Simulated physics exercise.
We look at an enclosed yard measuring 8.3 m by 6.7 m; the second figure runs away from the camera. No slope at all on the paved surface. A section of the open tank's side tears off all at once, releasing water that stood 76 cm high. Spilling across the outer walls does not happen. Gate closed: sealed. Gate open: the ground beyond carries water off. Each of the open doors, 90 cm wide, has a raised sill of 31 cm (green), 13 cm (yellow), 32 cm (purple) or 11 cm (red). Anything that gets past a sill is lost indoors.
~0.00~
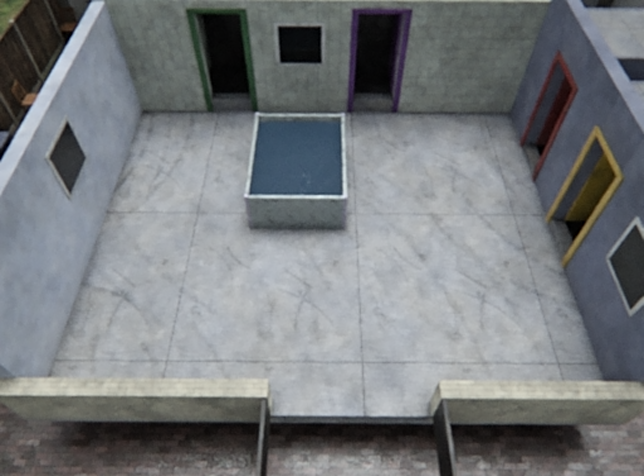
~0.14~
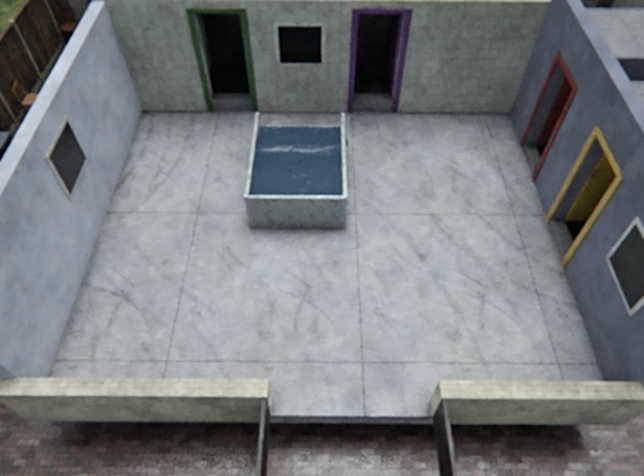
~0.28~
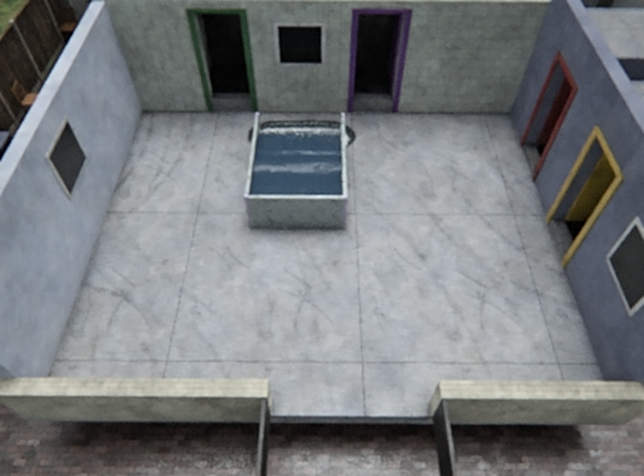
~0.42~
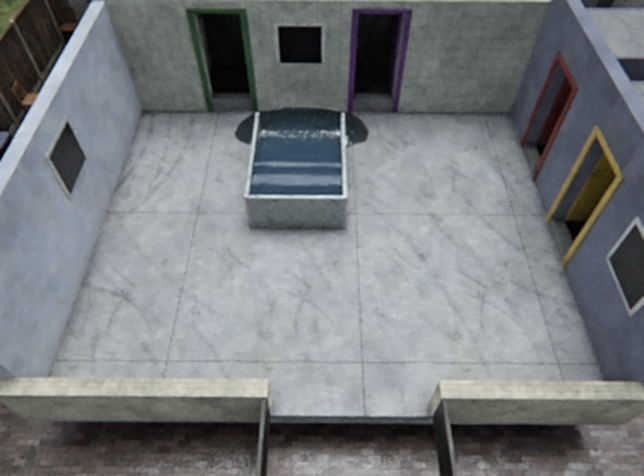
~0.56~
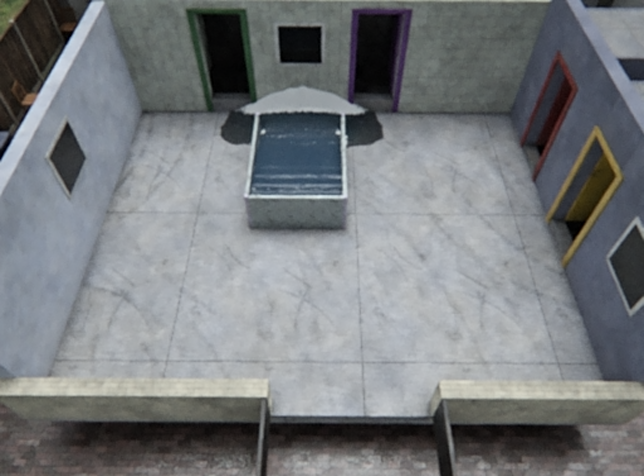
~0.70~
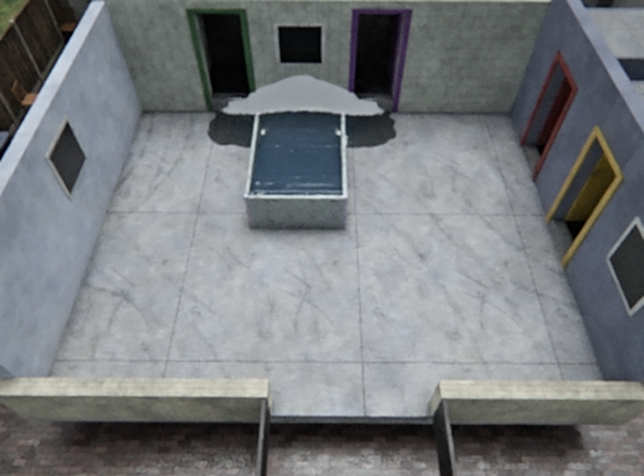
The clip opens on a walled yard seen from above, its open tank of water standing still near the back wall between green and purple door surrounds. The water's surface ripples, then water pours out at the tank's far side and spreads in a widening pool along the back wall.
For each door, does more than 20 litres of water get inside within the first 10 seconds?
In the end the green door will undershoot the limit, the yellow door will undershoot the limit, the purple door will undershoot the limit, the red door will overshoot the limit.
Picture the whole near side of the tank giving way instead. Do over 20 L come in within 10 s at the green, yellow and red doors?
Then: Green short of it, yellow short of it, red short of it.
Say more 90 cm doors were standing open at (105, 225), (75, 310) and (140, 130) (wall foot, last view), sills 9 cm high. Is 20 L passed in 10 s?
Well, the first is on the low side, the second is on the low side, and the third is on the high side.
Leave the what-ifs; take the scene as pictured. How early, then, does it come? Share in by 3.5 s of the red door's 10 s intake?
Share by then: ~ 60 %.
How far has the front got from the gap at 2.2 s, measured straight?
I'd put it close to 4.8 m.
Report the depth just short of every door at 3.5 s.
Depth readings (cm): Green = 13; yellow = 9; purple = 13; red = 21.
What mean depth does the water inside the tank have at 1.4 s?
The average depth is around 39 cm.
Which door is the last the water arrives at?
That would be the yellow door.
After 1.4 s water covers 10 % of the floor and is deepest (54 cm) near (293, 116); green door 26 cm at the sill, 1 L in, yellow door not reached, purple door 26 cm at the sill, 0 L in, red door not reached.
After 2.2 s water covers 25 % of the floor and is deepest (39 cm) near (150, 115); green door 23 cm at the sill, 1 L in, yellow door not reached, purple door 23 cm at the sill, 1 L in, red door 12 cm at the sill, 0 L in.
After 3.5 s water covers 40 % of the floor and is deepest (26 cm) near (148, 120); green door 13 cm at the sill, 1 L in, yellow door 9 cm at the sill, 0 L in, purple door 13 cm at the sill, 1 L in, red door 21 cm at the sill, 43 L in.
After 6.0 s water covers 80 % of the floor and is deepest (14 cm) near (595, 401); green door 6 cm at the sill, 1 L in, yellow door 6 cm at the sill, 0 L in, purple door 6 cm at the sill, 1 L in, red door 10 cm at the sill, 74 L in.
After 10.0 s water covers 95 % of the floor and is deepest (8 cm) near (348, 364); green door 4 cm at the sill, 1 L in, yellow door 3 cm at the sill, 0 L in, purple door 4 cm at the sill, 1 L in, red door 5 cm at the sill, 74 L in.
